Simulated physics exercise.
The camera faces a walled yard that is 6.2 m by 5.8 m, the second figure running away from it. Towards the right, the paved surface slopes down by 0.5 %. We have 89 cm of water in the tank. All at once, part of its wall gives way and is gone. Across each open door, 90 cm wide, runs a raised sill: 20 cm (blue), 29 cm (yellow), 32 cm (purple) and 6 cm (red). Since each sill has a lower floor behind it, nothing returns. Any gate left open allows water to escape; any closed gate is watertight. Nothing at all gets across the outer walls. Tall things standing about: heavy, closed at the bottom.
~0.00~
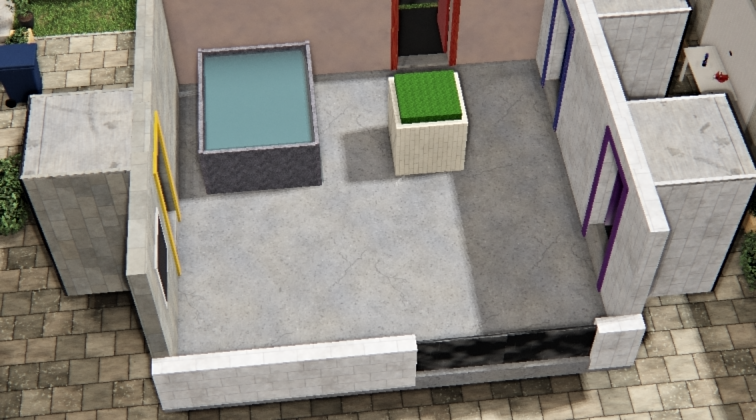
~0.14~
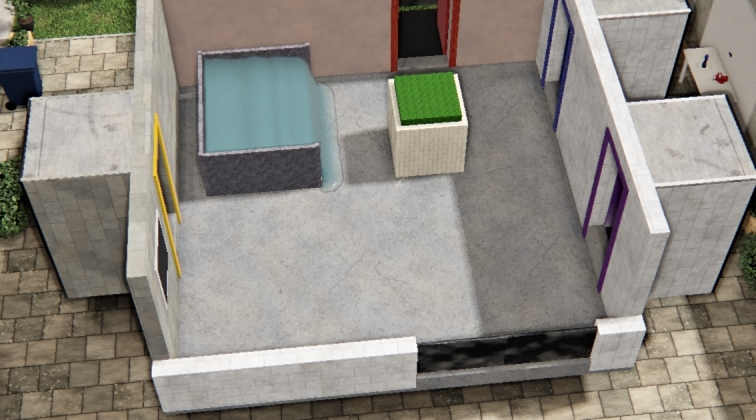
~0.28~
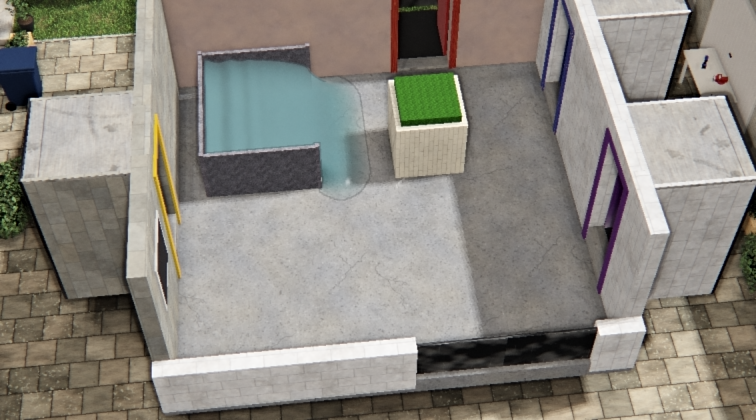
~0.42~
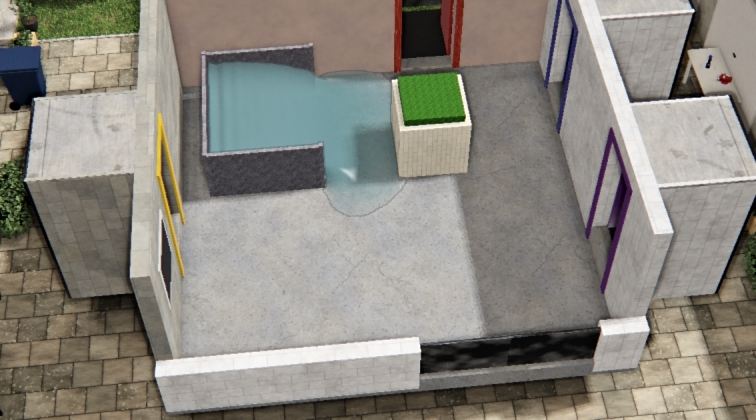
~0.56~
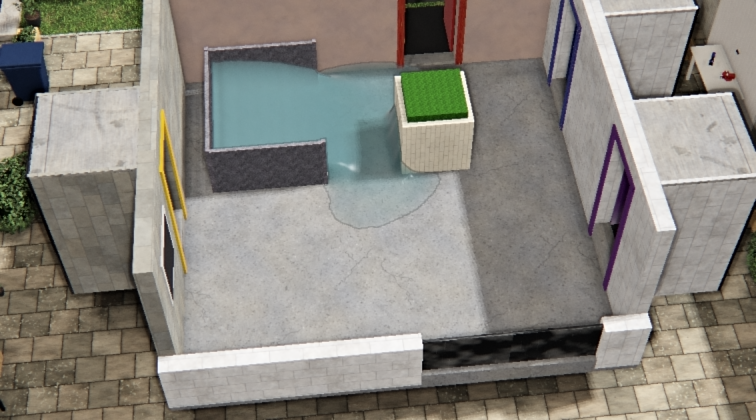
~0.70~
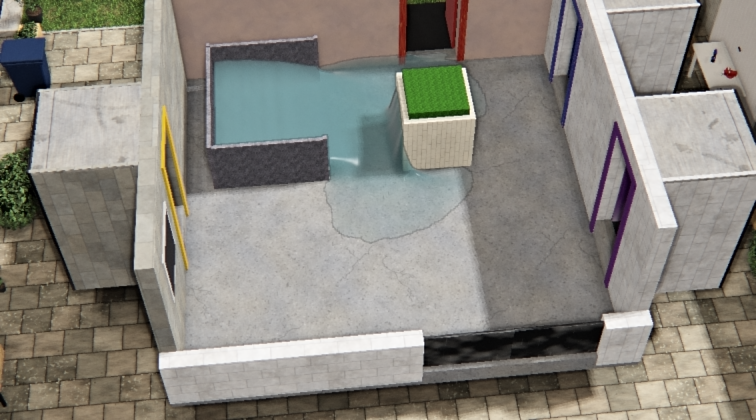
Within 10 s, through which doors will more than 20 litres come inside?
My prediction: At the blue door the limit will be outstripped. At the yellow door the limit will not be outstripped. At the purple door the limit will not be outstripped. At the red door the limit will be outstripped.
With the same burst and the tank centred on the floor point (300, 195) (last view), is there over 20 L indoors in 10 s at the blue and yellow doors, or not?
Lab note: Blue door limit not exceeded; yellow door limit not exceeded.
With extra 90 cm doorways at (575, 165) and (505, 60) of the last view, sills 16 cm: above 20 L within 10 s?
So the first one doesn't reach it, while the second one exceeds it.
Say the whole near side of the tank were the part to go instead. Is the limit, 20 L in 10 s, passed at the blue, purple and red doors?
Against that limit: Blue under, purple below, red over.
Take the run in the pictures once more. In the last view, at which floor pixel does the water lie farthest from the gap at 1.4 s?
Point: Roughly (590, 239) in the last view.
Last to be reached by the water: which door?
Result: Yellow door.
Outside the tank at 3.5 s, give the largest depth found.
Some 30 cm deep.
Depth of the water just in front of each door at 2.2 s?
Depth readings (cm): Blue = 31; yellow = 0; purple = 15; red = 20.
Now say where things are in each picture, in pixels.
In the first frame, still water, 89 cm deep, in the tank at (257, 99).
In the second frame, water pours out at (312, 120) and has run 1.2 m, to (325, 190); typically 11 cm deep outside, 89 cm at the tank's back.
In the third frame, the front is at (348, 194), 1.4 m from the gap at (312, 123); 1.8 m2 of floor is under water; 84 cm left at the back of the tank.
In the fourth frame, water pours out at (316, 125) and has run 1.8 m, to (379, 204); typically 15 cm deep outside, 76 cm at the tank's back.
In the fifth frame, the front is at (427, 193), 2.2 m from the gap at (319, 122); 5.0 m2 of floor is under water; 75 cm left at the back of the tank.
In the sixth frame, the front is at (475, 87), 2.8 m from the gap at (320, 119); 6.7 m2 of floor is under water; 67 cm left at the back of the tank.
After 1.4 s water covers 40 % of the floor and is deepest (70 cm) near (541, 57); blue door 9 cm at the sill, 18 L in, yellow door not reached, purple door not reached, red door 24 cm at the sill, 13 L in.
After 2.2 s water covers 65 % of the floor and is deepest (52 cm) near (541, 57); blue door 31 cm at the sill, 53 L in, yellow door not reached, purple door 15 cm at the sill, 0 L in, red door 20 cm at the sill, 119 L in.
After 3.5 s water covers 80 % of the floor and is deepest (30 cm) near (601, 278); blue door 23 cm at the sill, 105 L in, yellow door not reached, purple door 13 cm at the sill, 0 L in, red door 11 cm at the sill, 180 L in.
After 6.0 s water covers 95 % of the floor and is deepest (17 cm) near (542, 233); blue door 11 cm at the sill, 110 L in, yellow door 7 cm at the sill, 0 L in, purple door 16 cm at the sill, 0 L in, red door 9 cm at the sill, 195 L in.
After 10.0 s water covers 100 % of the floor and is deepest (18 cm) near (188, 105); blue door 9 cm at the sill, 110 L in, yellow door 13 cm at the sill, 0 L in, purple door 9 cm at the sill, 0 L in, red door 6 cm at the sill, 206 L in.
